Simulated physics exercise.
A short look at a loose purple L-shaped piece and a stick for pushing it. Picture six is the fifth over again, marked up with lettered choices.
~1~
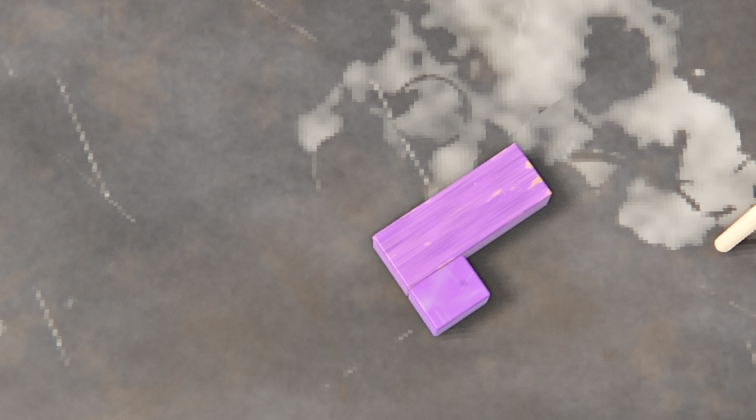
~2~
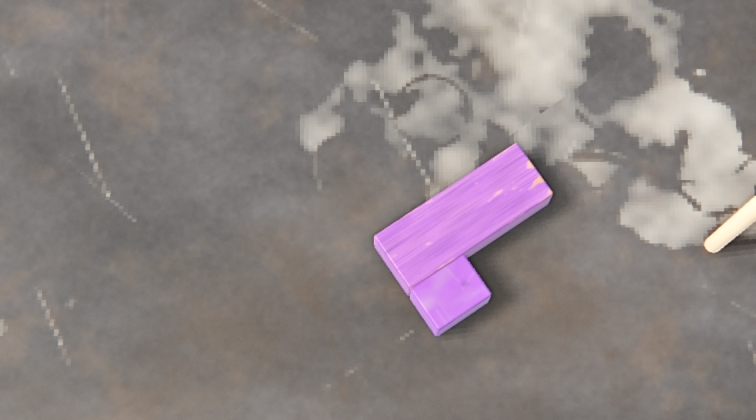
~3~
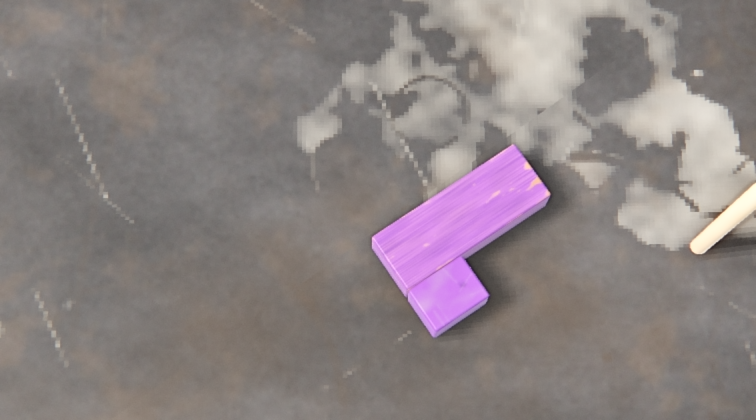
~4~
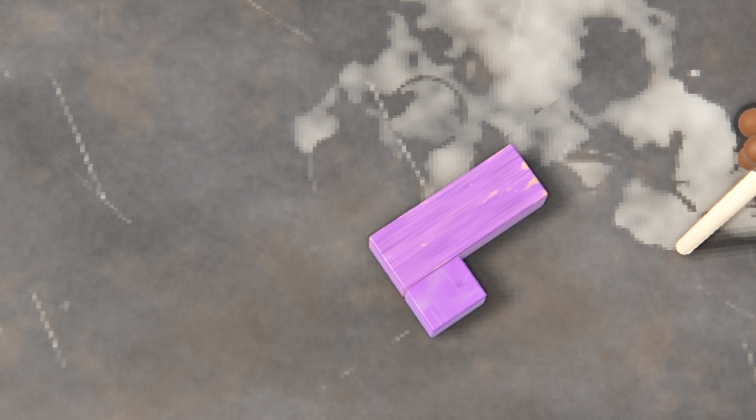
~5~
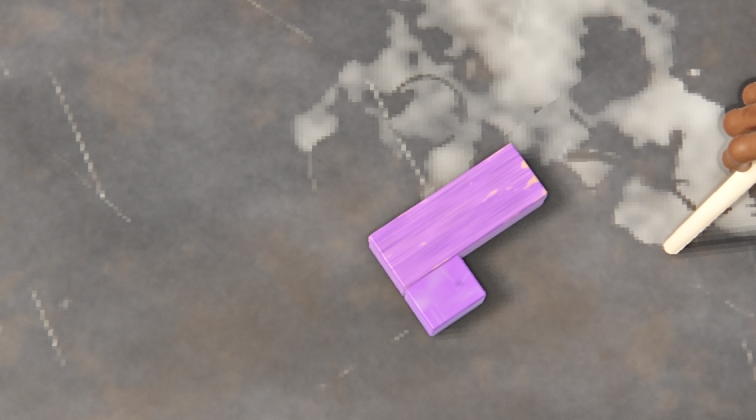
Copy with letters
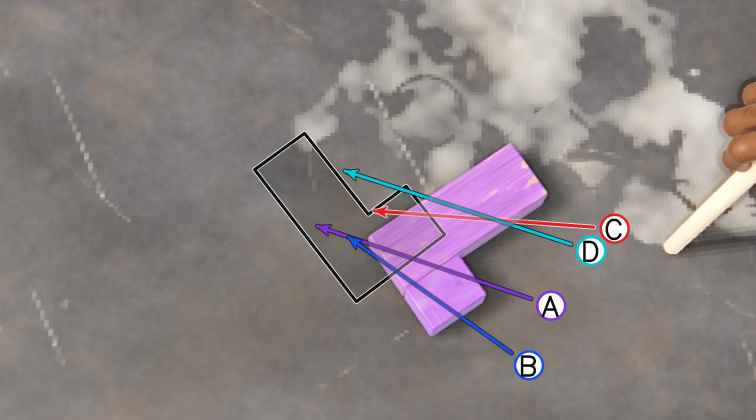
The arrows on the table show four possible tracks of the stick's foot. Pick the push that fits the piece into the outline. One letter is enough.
D.
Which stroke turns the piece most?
D.
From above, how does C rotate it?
It turns anticlockwise.
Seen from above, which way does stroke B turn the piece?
On that stroke, clockwise.
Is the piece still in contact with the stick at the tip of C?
Yes.
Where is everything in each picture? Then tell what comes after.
The first frame shows purple L-shaped piece (463, 215).
The second frame shows purple L-shaped piece (465, 215).
The third frame shows purple L-shaped piece (462, 216).
The fourth frame shows purple L-shaped piece (460, 216).
The fifth frame shows purple L-shaped piece (459, 215).
On the marked copy, A from (531, 299) to (317, 226); B from (512, 353) to (349, 237); C from (594, 227) to (374, 211); D from (571, 244) to (345, 171).
Taking D. A third of the way, foot of the stick (487, 217), piece (441, 204).
Two thirds of the way, foot of the stick (406, 191), piece (368, 196).
When it is over, foot of the stick (345, 172), piece (330, 206); it fills the outline.
As for the rest, A leaves the piece out of the outline, at (352, 194); B leaves the piece out of the outline, at (447, 164); C leaves the piece out of the outline, at (333, 202).
